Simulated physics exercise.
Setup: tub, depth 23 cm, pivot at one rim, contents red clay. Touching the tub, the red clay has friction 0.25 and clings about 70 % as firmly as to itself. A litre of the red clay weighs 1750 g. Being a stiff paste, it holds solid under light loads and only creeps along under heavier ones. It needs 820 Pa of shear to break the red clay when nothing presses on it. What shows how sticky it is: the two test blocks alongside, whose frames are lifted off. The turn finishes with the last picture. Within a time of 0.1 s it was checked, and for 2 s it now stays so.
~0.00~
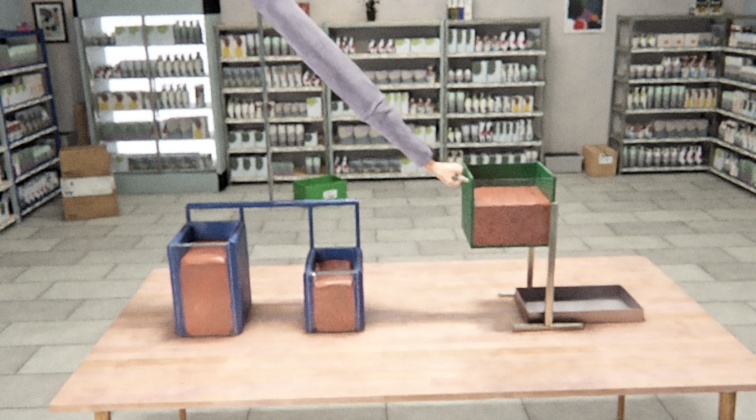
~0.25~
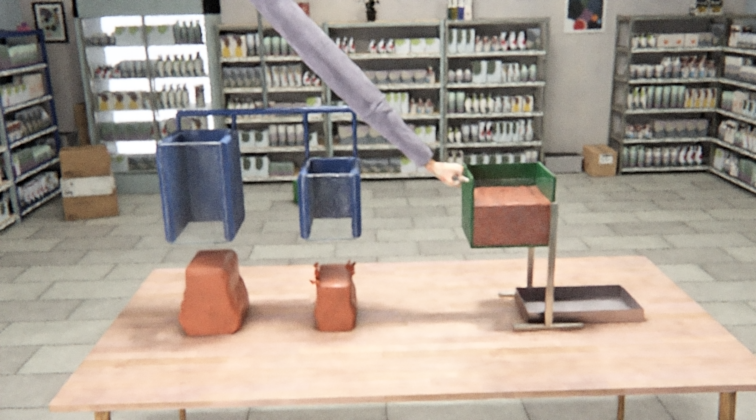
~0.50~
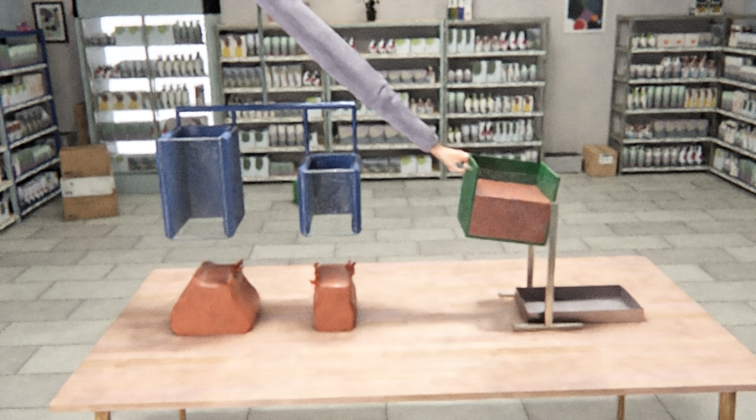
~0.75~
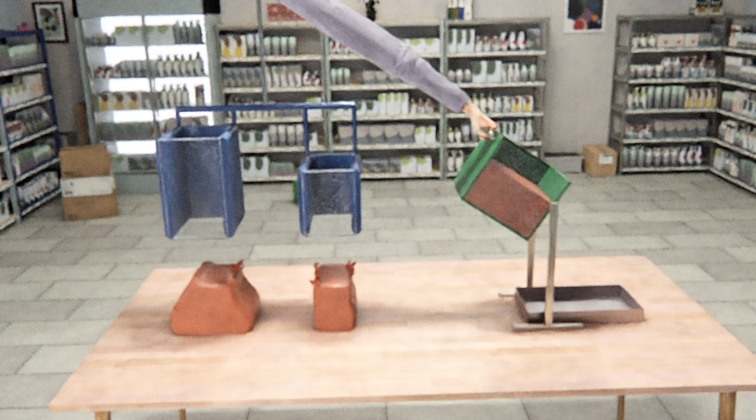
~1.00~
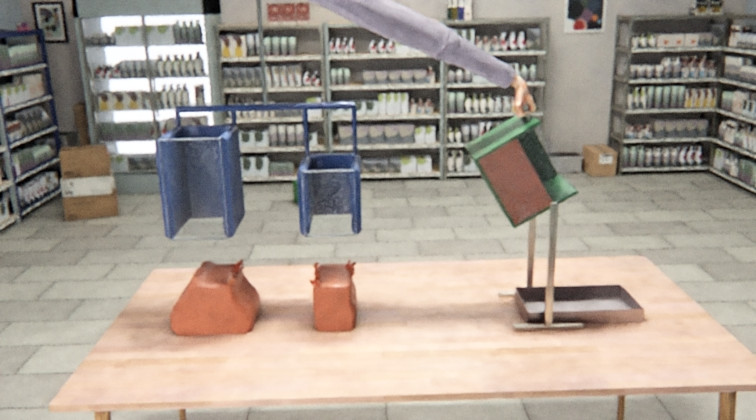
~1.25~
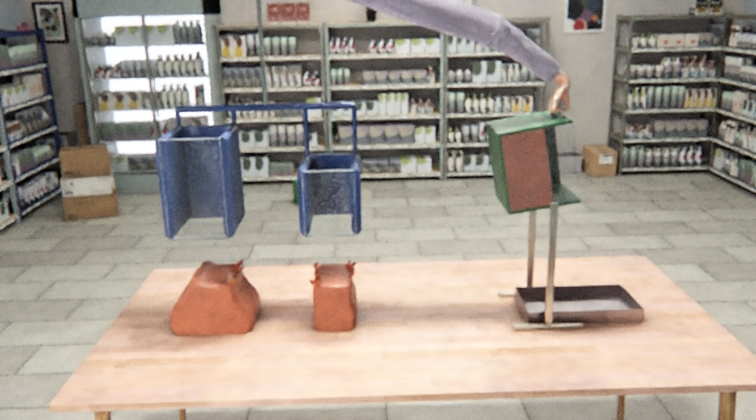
Green tub of red clay tilting rightward under a hand, after blue moulds lift off two clay blocks and the left one slumps.
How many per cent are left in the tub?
About 100 %.
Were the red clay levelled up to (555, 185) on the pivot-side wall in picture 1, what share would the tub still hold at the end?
100 %.
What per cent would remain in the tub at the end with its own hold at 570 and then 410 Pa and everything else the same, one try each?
It'd be some 100 percent the first time and some 70 percent the second.
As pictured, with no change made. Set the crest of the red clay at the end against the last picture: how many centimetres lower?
0 cm or so.
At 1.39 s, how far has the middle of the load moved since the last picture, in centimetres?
About 0 cm.
After 1.39 s, the tub is at 81 degrees and holds 100 %.
After 1.56 s, the tub is at 81 degrees and holds 100 %.
After 1.73 s, the tub is at 81 degrees and holds 100 %.
After 1.90 s, the tub is at 81 degrees and holds 100 %.
After 3.25 s, at the end, the tub is at 81 degrees and holds 100 %.
